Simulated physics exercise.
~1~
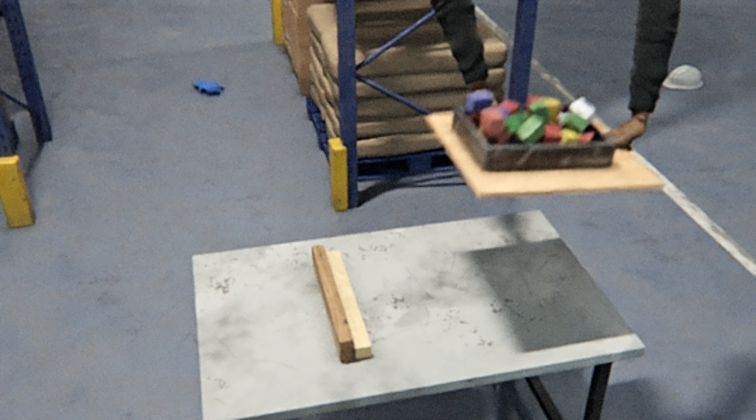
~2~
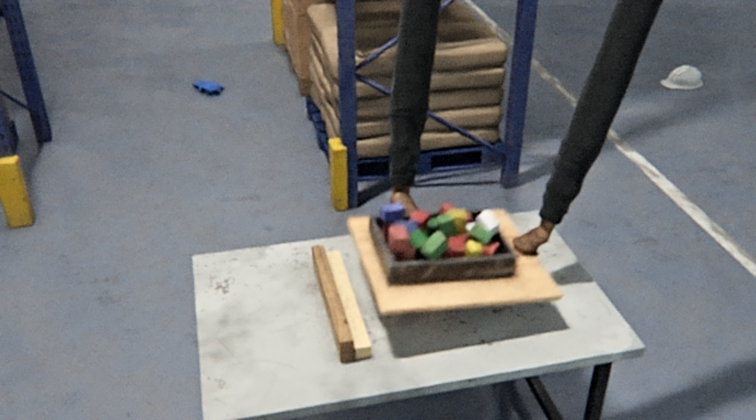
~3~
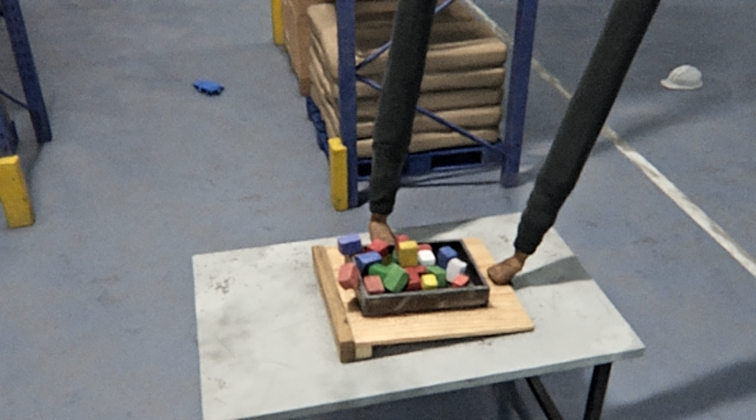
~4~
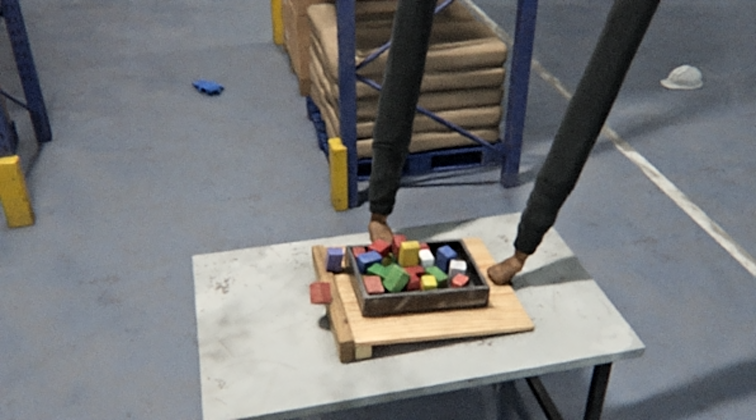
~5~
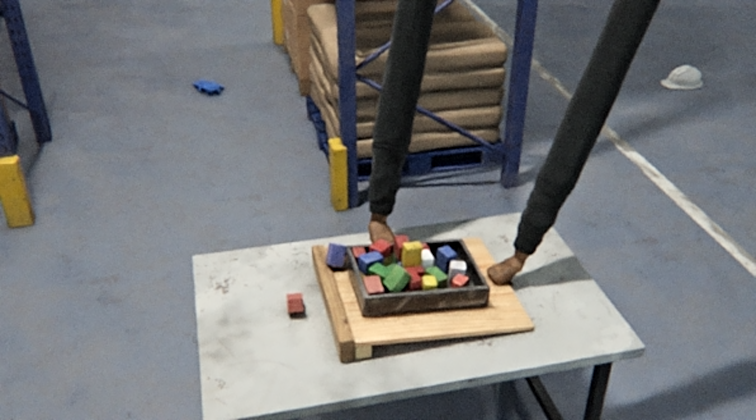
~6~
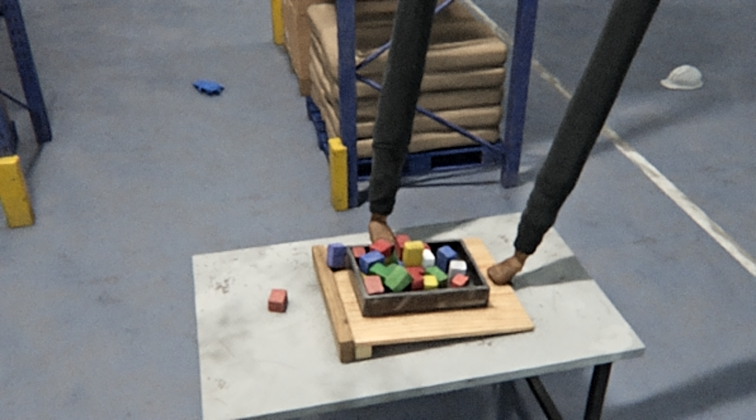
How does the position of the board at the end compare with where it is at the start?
At the start the board is held in the air above the right side of the table. By the end it is lower and further left, down on the table against the wooden strips, with the hands still on it.
